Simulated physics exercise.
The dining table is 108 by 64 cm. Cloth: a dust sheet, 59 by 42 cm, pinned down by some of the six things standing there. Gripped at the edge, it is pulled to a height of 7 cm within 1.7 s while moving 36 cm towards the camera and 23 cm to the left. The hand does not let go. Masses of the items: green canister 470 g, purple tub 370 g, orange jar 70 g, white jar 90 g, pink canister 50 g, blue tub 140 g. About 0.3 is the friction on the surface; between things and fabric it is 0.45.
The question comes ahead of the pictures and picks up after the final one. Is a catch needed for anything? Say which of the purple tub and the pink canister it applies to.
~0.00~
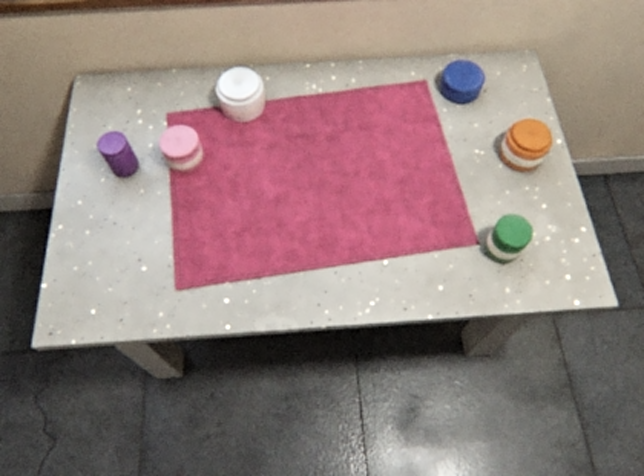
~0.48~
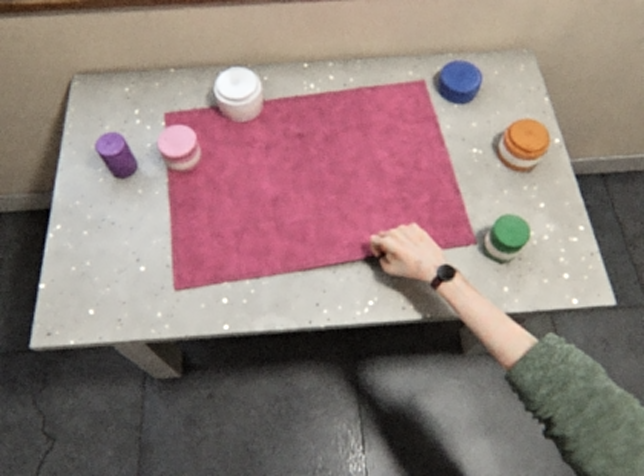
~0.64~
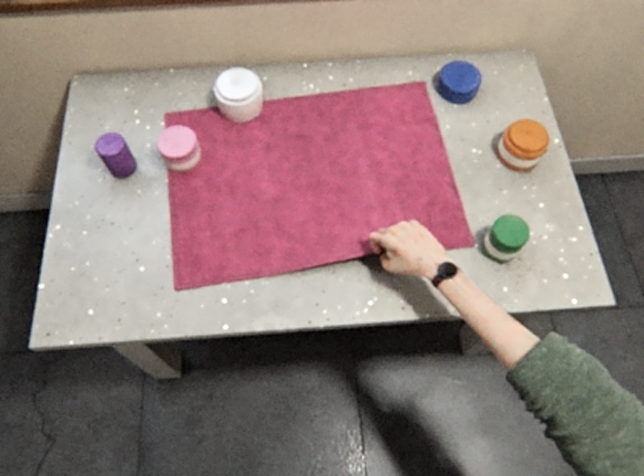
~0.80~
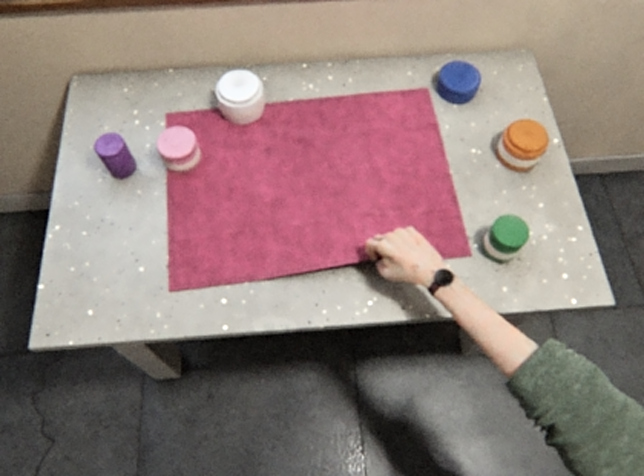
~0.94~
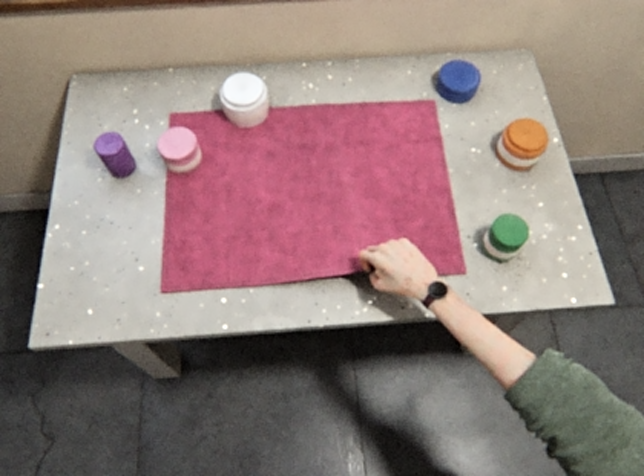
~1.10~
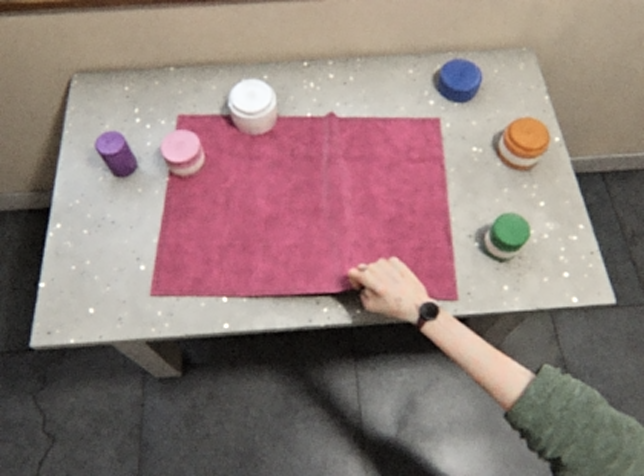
Purple tub - no catch needed; pink canister - no catch needed.
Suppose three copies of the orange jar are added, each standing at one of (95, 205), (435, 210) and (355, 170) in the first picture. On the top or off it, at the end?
Still on top, off the top, off the top.
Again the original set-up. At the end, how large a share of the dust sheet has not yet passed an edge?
Share within the edges: Approx. 45 %.
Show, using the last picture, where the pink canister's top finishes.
End position in the last picture: Approx. (191, 231).
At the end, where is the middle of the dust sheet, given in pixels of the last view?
Its centre lands at about (283, 343).
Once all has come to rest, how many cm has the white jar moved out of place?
I'd say the white jar sits some 35 cm out of place.
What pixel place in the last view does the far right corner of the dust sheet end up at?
(420, 321) or thereabouts.
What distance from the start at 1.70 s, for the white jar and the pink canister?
For the white jar, 20 centimetres, and for the pink canister, 10 centimetres.
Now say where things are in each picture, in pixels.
The first picture shows shows, purple tub (112, 142); pink canister (178, 140); dust sheet corners (176, 290) (167, 114) (426, 80) (479, 244).
The second picture shows shows, dust sheet corners (175, 290) (165, 113); grip (380, 255).
The third picture shows shows, dust sheet corners (175, 290) (165, 114); grip (380, 252).
The fourth picture shows shows, white jar (239, 85); dust sheet corners (169, 291) (166, 114); grip (376, 259).
The fifth picture shows shows, white jar (243, 88); pink canister (177, 142); dust sheet corners (161, 293) (170, 114); grip (369, 270).
The sixth picture shows shows, purple tub (110, 142); pink canister (180, 145); dust sheet corners (150, 295) (178, 115) (440, 118) (458, 300); grip (360, 288).
By 1.4 s, 90 % of the dust sheet is still over the top; pink canister 6 cm off its start, white jar 13 cm off its start.
By 1.7 s, 75 % of the dust sheet is still over the top; pink canister 12 cm off its start, white jar 22 cm off its start.
By 2.0 s, 55 % of the dust sheet is still over the top; pink canister 19 cm off its start at (192, 218), white jar 30 cm off its start at (288, 197).
By 2.3 s, 45 % of the dust sheet is still over the top; pink canister 21 cm off its start, white jar 33 cm off its start.
By 3.9 s, 45 % of the dust sheet is still over the top; pink canister 21 cm off its start at (191, 231), purple tub 0 cm off its start at (110, 142), white jar 33 cm off its start at (289, 211).
